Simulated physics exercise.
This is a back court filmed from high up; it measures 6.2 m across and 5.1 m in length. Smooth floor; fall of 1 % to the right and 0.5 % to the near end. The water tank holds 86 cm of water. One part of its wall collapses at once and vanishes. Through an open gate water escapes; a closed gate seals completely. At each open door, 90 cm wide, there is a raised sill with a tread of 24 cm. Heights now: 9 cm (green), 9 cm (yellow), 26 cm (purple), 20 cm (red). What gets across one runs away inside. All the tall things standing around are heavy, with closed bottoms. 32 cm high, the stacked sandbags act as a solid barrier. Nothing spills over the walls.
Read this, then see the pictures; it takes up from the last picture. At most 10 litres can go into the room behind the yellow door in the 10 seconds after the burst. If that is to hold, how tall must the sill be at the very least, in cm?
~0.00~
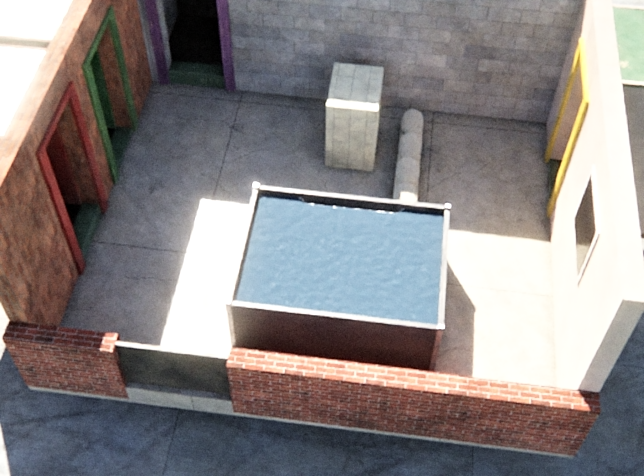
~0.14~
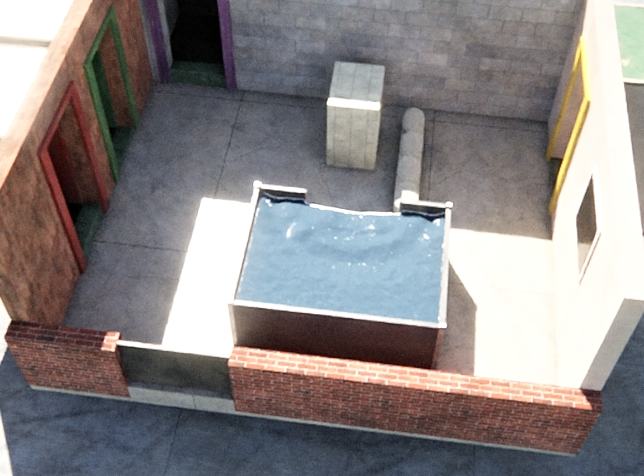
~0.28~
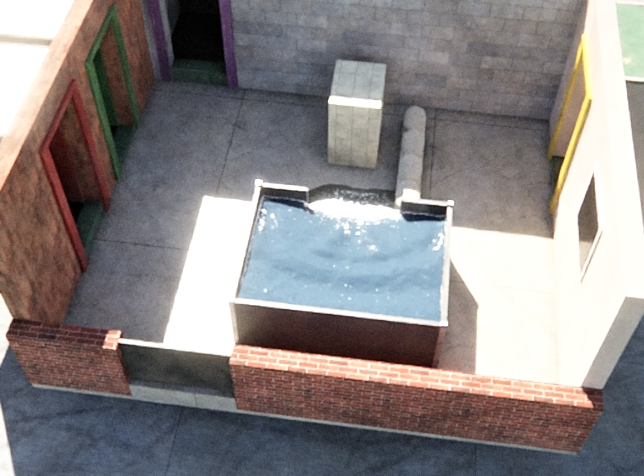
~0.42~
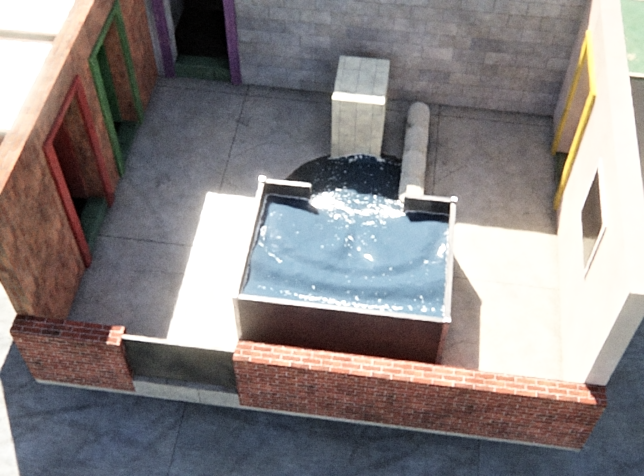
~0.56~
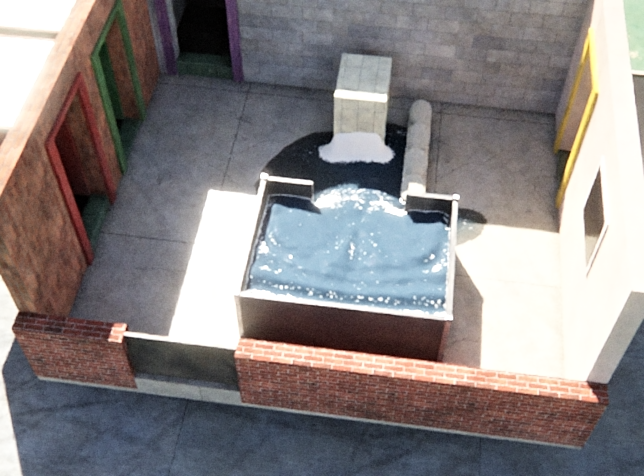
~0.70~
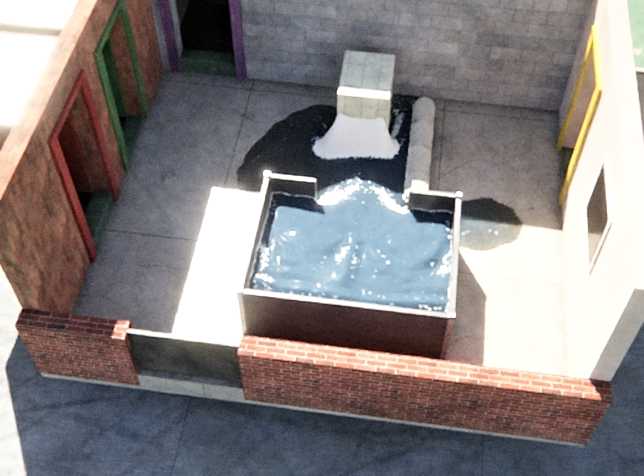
Close to 11.5 cm is just enough.
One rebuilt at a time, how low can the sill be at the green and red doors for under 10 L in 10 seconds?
About 22 cm at green and about 10.0 cm at red.
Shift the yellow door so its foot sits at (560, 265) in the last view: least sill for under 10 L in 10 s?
Minimum: Close to 11.0 cm.
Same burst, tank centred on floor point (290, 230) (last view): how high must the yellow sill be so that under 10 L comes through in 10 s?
I'd put it at close to 14.0 cm.
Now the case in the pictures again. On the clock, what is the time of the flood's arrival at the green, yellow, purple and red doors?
It gets to green after 1.8 s, yellow after 1.8 s, purple after 1.3 s and red after 2.6 s.
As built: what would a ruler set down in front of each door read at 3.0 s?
Centimetres: Green = 21, yellow = 11, purple = 31, red = 7.
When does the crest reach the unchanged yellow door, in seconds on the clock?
2.6 s.
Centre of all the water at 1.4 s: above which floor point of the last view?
The water is centred near (355, 229).
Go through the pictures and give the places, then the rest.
In the first frame, the water tank at (343, 257) is whole and still, 86 cm deep; the yellow door at (565, 136) is dry.
In the second frame, the gap is on the far side, the front 0.3 m out at a hidden place; the back of the water tank holds 86 cm.
In the third frame, water pours out on the far side and has run 0.9 m, to (328, 190); about 16 cm deep outside, 85 cm at the back.
In the fourth frame, the front is at (382, 157), 1.5 m from the gap on the far side; 2.3 m2 of floor is wet, 78 cm left at the back.
In the fifth frame, the gap is on the far side, the front 2.1 m out at (387, 129); the back of the water tank holds 73 cm.
In the sixth frame, water pours out on the far side and has run 2.7 m, to (394, 96); about 7 cm deep outside, 76 cm at the back; the yellow door at (578, 124), 3.1 m from the gap, is still 1.2 m from the nearest water.
After 1.4 s water covers 40 % of the floor, deepest (60 cm) near (381, 164); it has not reached the yellow door.
After 3.0 s water covers 65 % of the floor, deepest (39 cm) near (155, 95); 11 cm at the yellow door, 6 litres in over its 9 cm sill.
After 10.0 s water covers 95 % of the floor, deepest (21 cm) near (564, 413); 12 cm at the yellow door, 22 litres in over its 9 cm sill.
At the yellow door as built, the water arrived by 1.8 s and peaked near 14 cm at 2.6 s.
Run again over the same 10 s with other heights there, 17 litres in over 10 cm, 4 litres over 13.5 cm. The limit of 10 litres is kept from about 11.5 cm up.
